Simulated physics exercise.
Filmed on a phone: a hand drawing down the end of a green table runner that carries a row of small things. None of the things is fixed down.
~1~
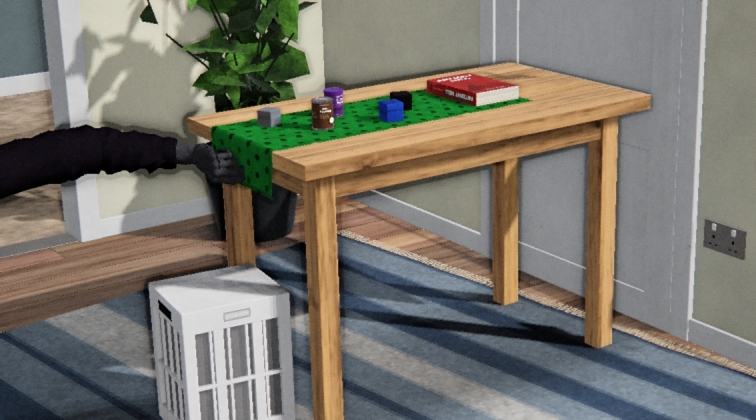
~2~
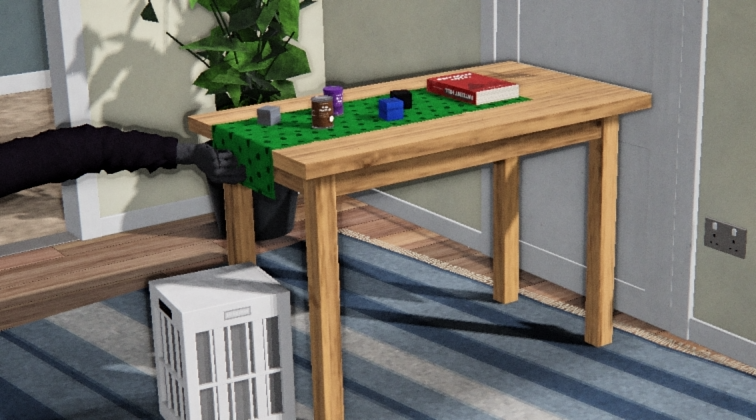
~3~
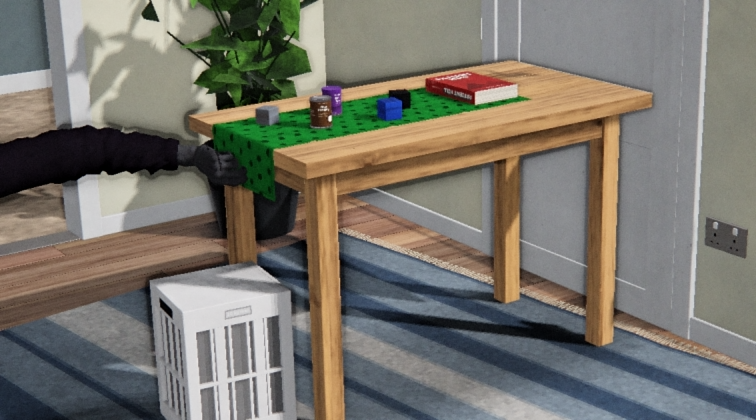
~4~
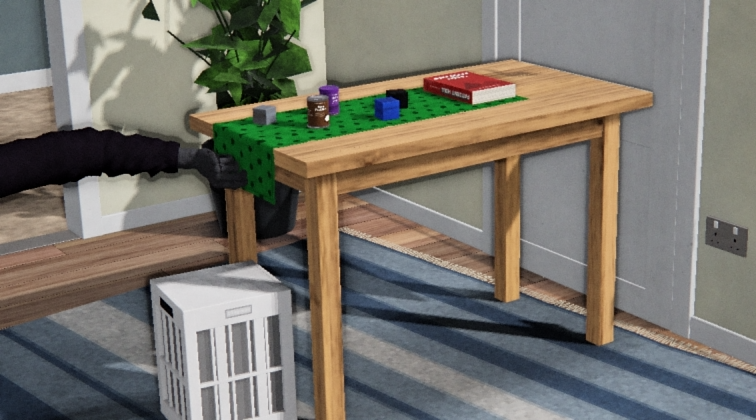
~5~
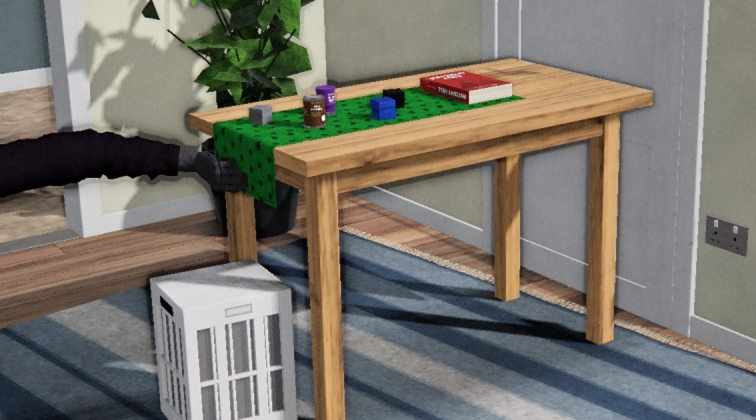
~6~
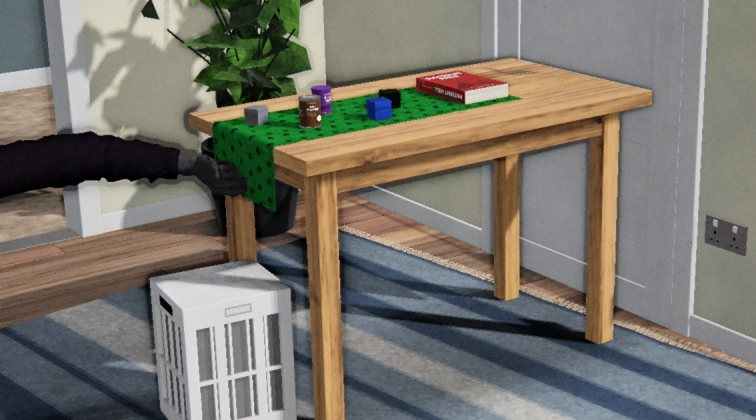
Green table runner being drawn slightly down at the left by a gloved hand, cans, cubes and red book shifting slightly left.
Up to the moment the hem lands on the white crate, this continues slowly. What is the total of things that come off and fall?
The total is two.
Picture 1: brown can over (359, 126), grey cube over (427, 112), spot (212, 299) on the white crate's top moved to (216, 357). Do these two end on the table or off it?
Brown can: Lost; grey cube: Safe.
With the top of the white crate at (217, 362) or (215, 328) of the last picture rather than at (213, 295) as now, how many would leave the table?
4 and 3.
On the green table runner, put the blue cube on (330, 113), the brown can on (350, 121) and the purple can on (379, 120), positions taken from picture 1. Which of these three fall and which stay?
The blue cube will stay where it is, the brown can will stay where it is, and the purple can will stay where it is.
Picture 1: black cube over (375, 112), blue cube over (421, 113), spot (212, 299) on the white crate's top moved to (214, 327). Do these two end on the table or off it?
Black cube: Safe; blue cube: Safe.
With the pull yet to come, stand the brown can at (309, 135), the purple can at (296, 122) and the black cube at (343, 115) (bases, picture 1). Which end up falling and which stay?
Outcome: Brown can is gone, purple can is gone, black cube is still in place.
Soon after, hem near (245, 225); all still up.
Then, hem on the crate; grey cube and brown can gone.
At rest, hem on the crate; grey cube and brown can gone. The table loses two.
